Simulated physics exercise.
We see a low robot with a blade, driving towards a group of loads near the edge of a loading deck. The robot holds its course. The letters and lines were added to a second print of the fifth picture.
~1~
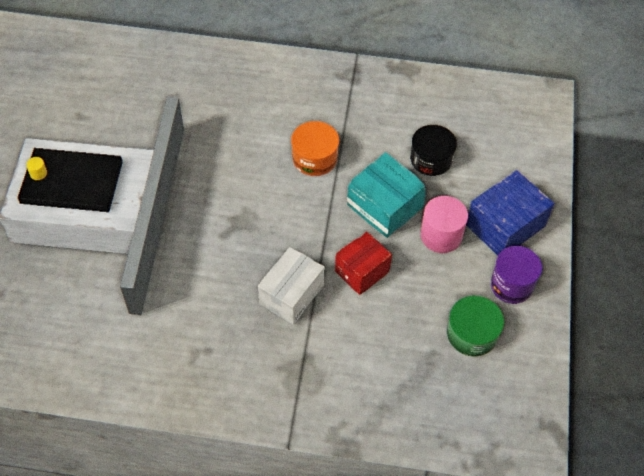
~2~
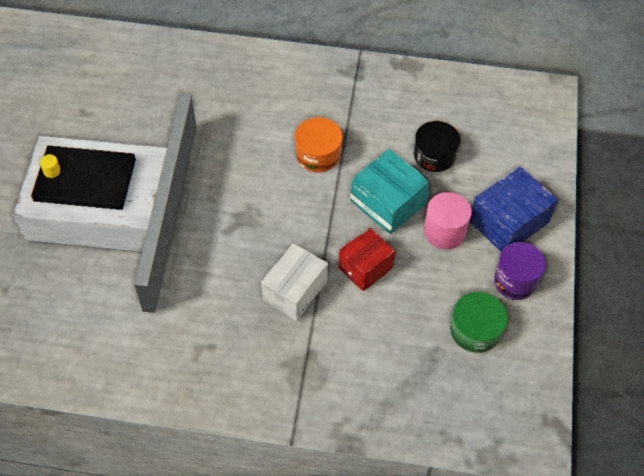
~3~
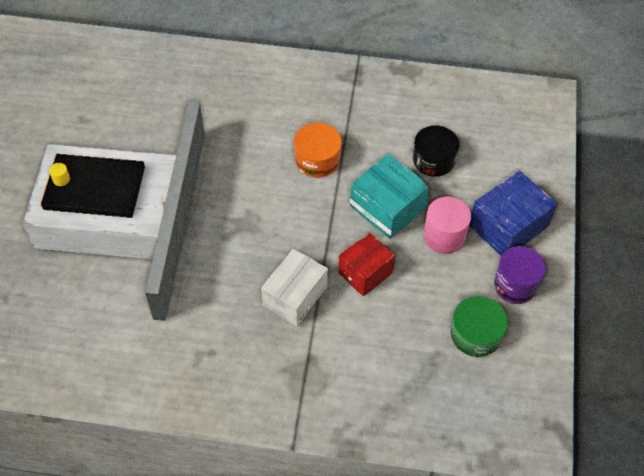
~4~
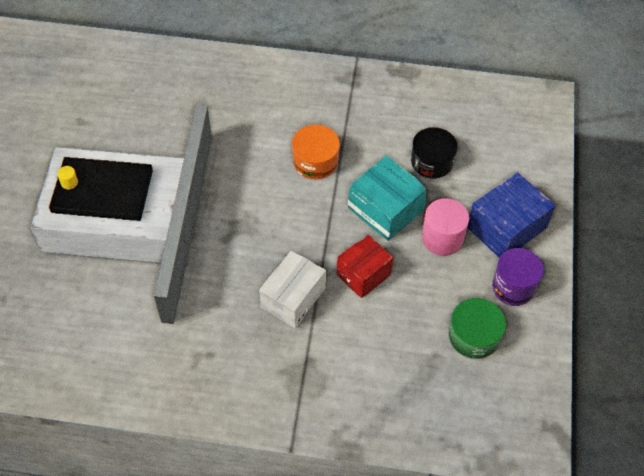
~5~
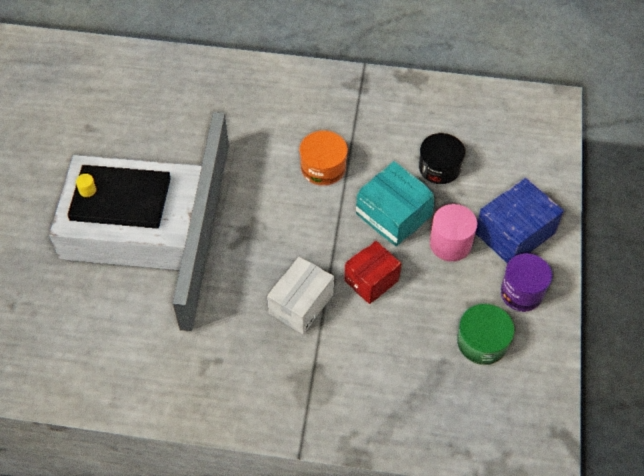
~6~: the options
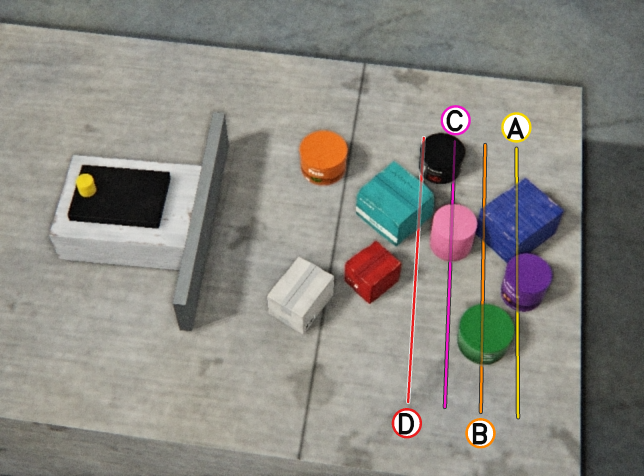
A low white robot with a grey upright blade crept slowly to the right across a grey deck, while the colourful boxes and round pails ahead of it stayed where they were, untouched.
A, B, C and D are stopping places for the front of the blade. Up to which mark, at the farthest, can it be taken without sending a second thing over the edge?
The farthest such stop is B.
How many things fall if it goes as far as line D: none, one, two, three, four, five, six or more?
By then, none.
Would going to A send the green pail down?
Yes.
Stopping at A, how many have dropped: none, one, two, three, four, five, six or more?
Three.
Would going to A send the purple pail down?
By then, yes.
On the copy, A at (517, 272); B at (483, 267); C at (450, 263); D at (417, 259).
On B. First, robot (226, 208); orange pail (342, 160); white box (322, 294).
Then, robot (328, 221); pink canister (473, 252); black pail (476, 156).
Finally, robot (408, 231); blue crate (579, 220); purple pail (577, 304); none fallen.
By contrast, A drops three; C is within the limit but short; D is within the limit but short.
